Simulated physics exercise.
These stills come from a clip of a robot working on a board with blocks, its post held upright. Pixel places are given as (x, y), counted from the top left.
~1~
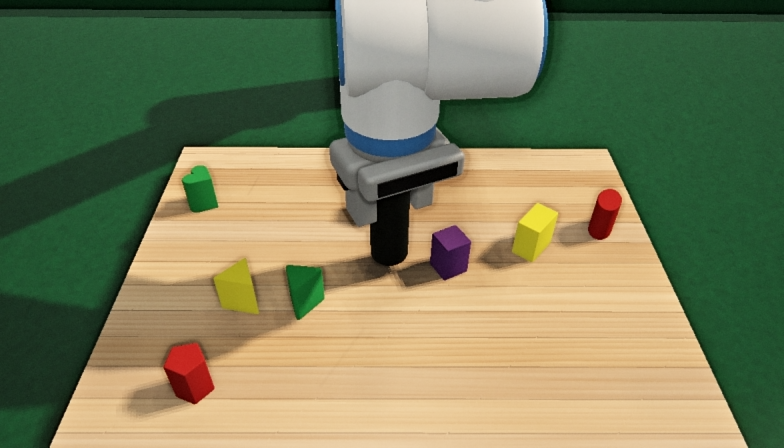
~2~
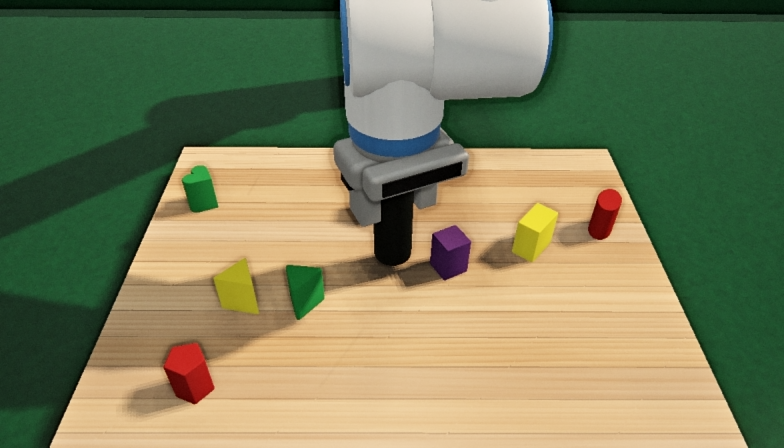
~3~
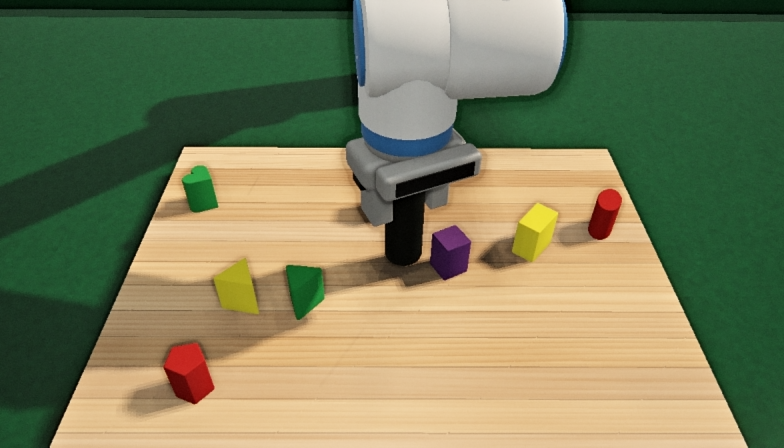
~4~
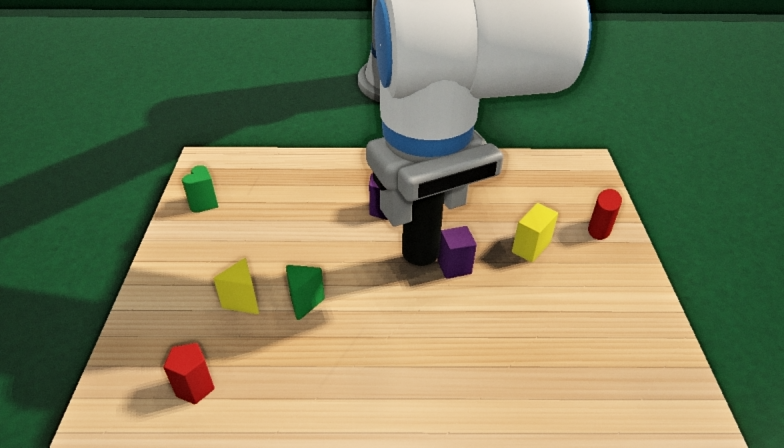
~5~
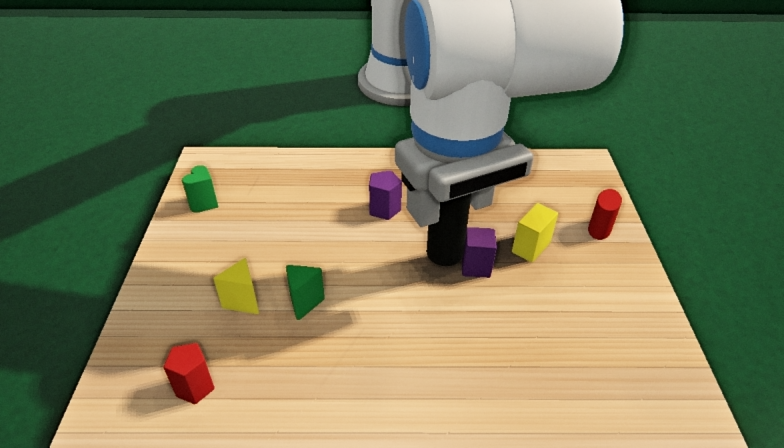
At the start, a robot arm holds its black post upright on a wooden board, just left of a purple block among scattered colored blocks. The post slides right, meets the purple block and pushes it closer to the yellow rectangular block, while another purple block comes into view behind the arm.
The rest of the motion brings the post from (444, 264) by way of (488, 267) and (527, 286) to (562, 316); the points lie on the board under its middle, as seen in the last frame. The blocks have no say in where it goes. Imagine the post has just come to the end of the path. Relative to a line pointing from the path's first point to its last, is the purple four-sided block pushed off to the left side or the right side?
The answer is left: Facing from the path's start to its end, that's where the purple four-sided block shifts.
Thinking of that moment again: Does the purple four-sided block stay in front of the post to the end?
No, it doesn't check out.
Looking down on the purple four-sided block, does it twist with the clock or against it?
Its spin: Anticlockwise.
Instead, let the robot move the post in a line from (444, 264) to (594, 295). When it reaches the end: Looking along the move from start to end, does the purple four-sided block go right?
Final answer: No.
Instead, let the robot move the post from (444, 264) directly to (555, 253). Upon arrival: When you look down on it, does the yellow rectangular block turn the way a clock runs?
No.
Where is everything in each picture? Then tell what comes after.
The first frame shows lower end of the post at (389, 254), tops of blocks, purple four-sided block at (452, 237), yellow rectangular block at (538, 217).
The second frame shows post at (393, 254), blocks as before.
The third frame shows post at (403, 254), blocks as before.
The fourth frame shows post at (420, 254), purple four-sided block at (458, 237).
The fifth frame shows post at (445, 255), purple four-sided block at (481, 237), yellow rectangular block at (538, 217).
On the path given first. One third of the way, post at (490, 257); purple four-sided block at (528, 240).
Two thirds of the way, post at (530, 277); purple four-sided block at (566, 248), turned 30° anticlockwise.
At the end, post at (565, 306); purple four-sided block at (568, 248), turned 35° anticlockwise; yellow rectangular block not moved.
